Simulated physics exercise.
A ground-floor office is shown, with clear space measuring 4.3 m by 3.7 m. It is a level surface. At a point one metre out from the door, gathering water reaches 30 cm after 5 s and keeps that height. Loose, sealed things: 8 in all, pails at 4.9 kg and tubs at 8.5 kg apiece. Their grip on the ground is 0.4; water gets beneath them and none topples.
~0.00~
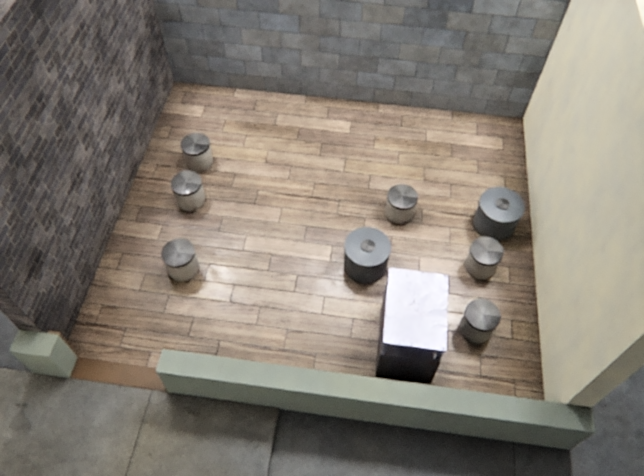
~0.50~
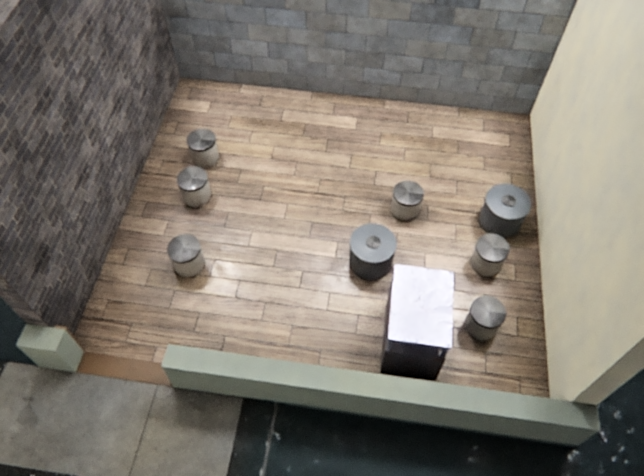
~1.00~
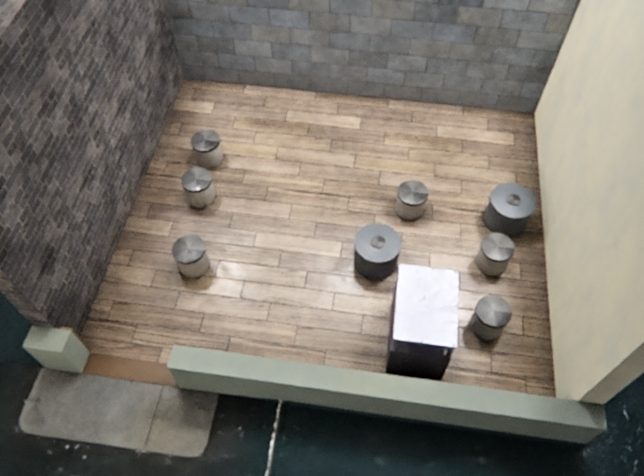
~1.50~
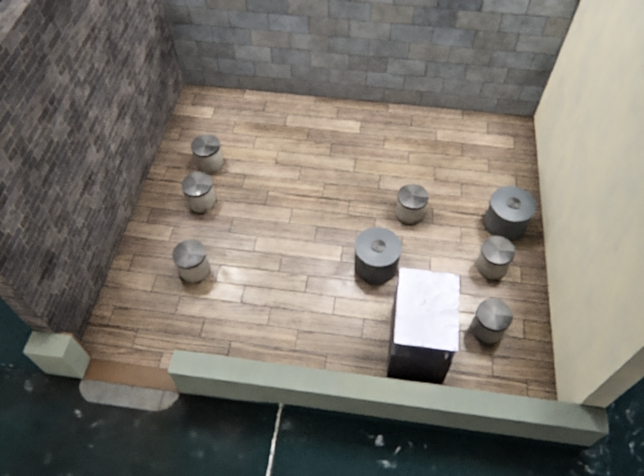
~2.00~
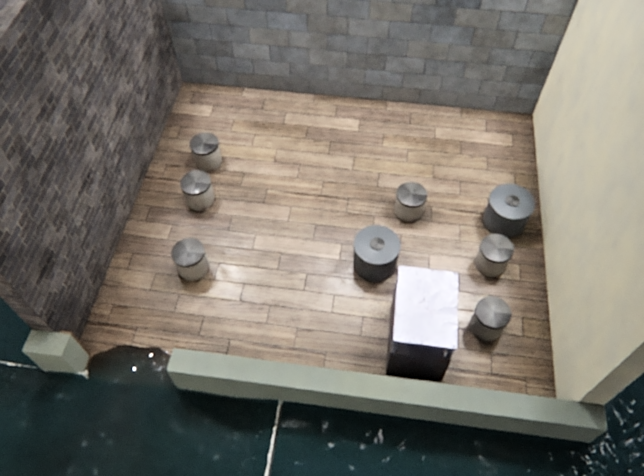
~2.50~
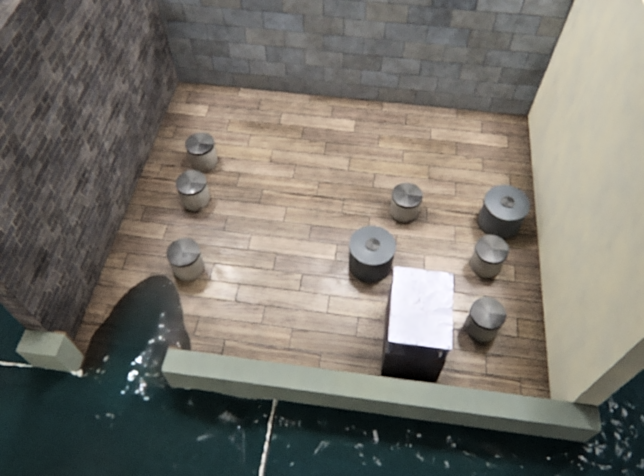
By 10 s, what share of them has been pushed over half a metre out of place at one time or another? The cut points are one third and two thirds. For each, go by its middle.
The portion lies in the middle.
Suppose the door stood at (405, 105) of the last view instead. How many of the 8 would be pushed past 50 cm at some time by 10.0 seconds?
Count: 7.
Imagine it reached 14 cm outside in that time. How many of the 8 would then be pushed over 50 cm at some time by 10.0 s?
In that case the number is 2.
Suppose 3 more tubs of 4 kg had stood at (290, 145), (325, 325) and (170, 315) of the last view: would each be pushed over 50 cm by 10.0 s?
Sequence: Above the line / below the line / above the line.
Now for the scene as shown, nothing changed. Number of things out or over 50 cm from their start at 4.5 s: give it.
The number by then is 1.
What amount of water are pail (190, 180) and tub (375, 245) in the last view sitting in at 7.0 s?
11 and 2 cm.
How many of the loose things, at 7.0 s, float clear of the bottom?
3.
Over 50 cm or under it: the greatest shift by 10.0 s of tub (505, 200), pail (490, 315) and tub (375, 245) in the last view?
Beyond, within, within.
After 3.5 s 0 of 8 are over 50 cm from their spots; 0 afloat.
After 4.5 s 1 of 8 are over 50 cm from their spots; 0 afloat.
After 7.0 s 3 of 8 are over 50 cm from their spots; 3 afloat.
After 10.0 s 5 of 8 are over 50 cm from their spots, and 5 have been at some point; 5 afloat.
